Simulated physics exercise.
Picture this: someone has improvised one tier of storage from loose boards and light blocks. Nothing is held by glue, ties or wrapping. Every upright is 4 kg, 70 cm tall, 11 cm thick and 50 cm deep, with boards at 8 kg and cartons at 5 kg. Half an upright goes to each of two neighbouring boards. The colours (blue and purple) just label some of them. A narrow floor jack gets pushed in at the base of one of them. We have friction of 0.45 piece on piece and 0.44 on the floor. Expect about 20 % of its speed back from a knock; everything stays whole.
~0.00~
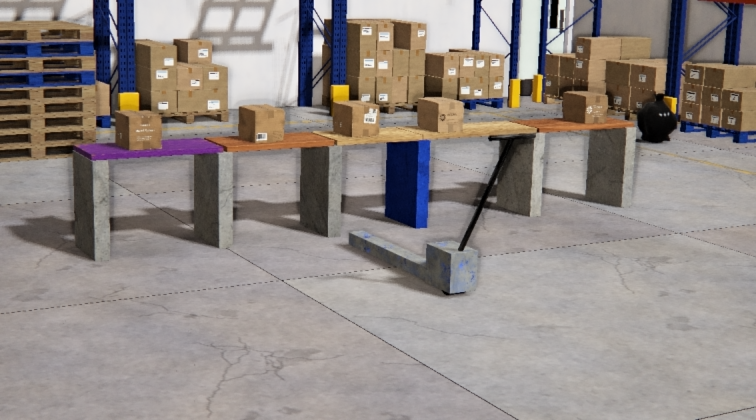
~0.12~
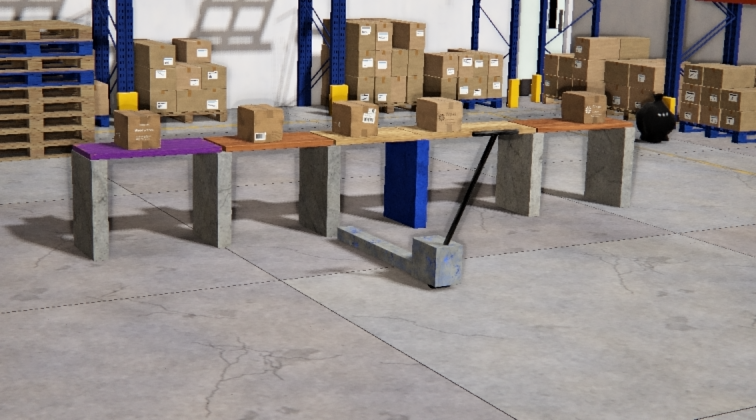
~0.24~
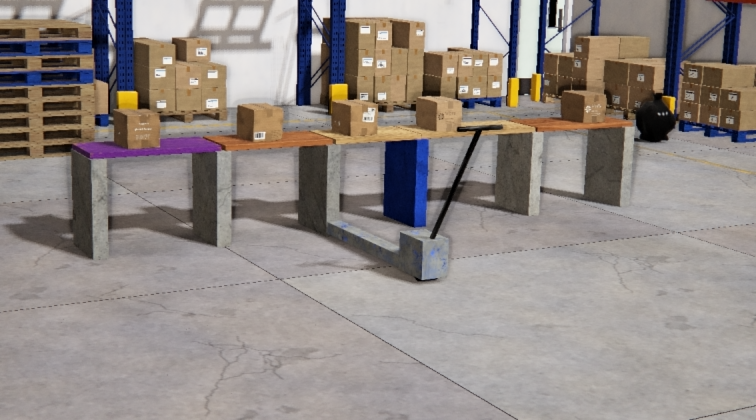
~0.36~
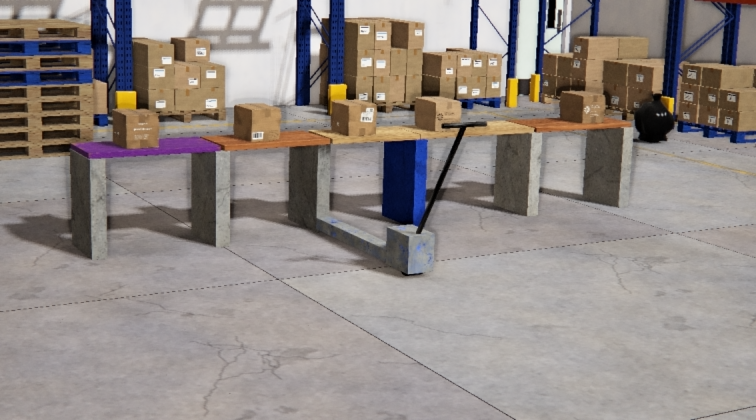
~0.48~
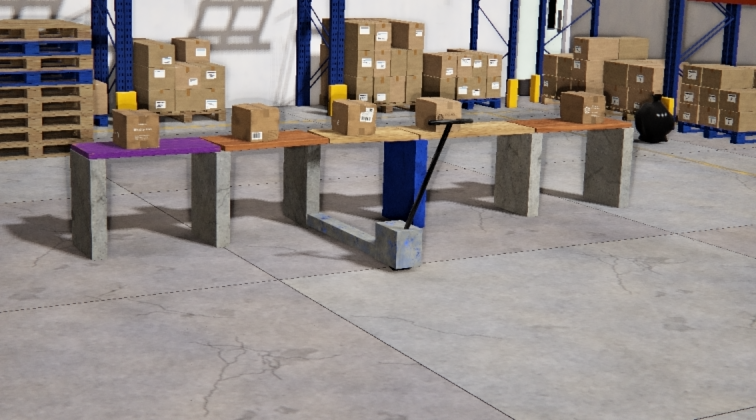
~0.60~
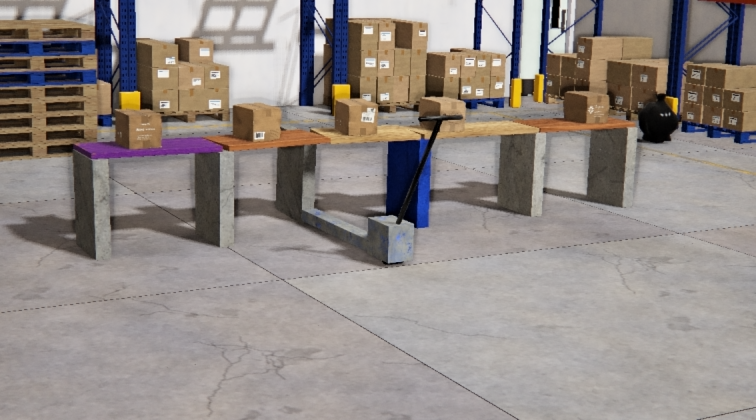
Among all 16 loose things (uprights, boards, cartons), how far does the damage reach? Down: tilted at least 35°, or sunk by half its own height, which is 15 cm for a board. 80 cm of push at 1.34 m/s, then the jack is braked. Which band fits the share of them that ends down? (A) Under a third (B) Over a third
The answer is B.
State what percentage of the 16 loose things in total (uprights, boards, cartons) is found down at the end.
It's somewhere around 95 percent.
After 1.18 s, 4 of the 16 pieces down; blue upright leaning 11°.
After 2.04 s, 11 of the 16 pieces down; blue upright on its side; purple board leaning 6°, 54 cm lower.
At rest (5.6 s), 15 of the 16 pieces down; blue upright on its side; purple board leaning 6°, 54 cm lower. That is 94 per cent. As the last picture would show them, middles, blue upright near (452, 211), purple board near (124, 224).
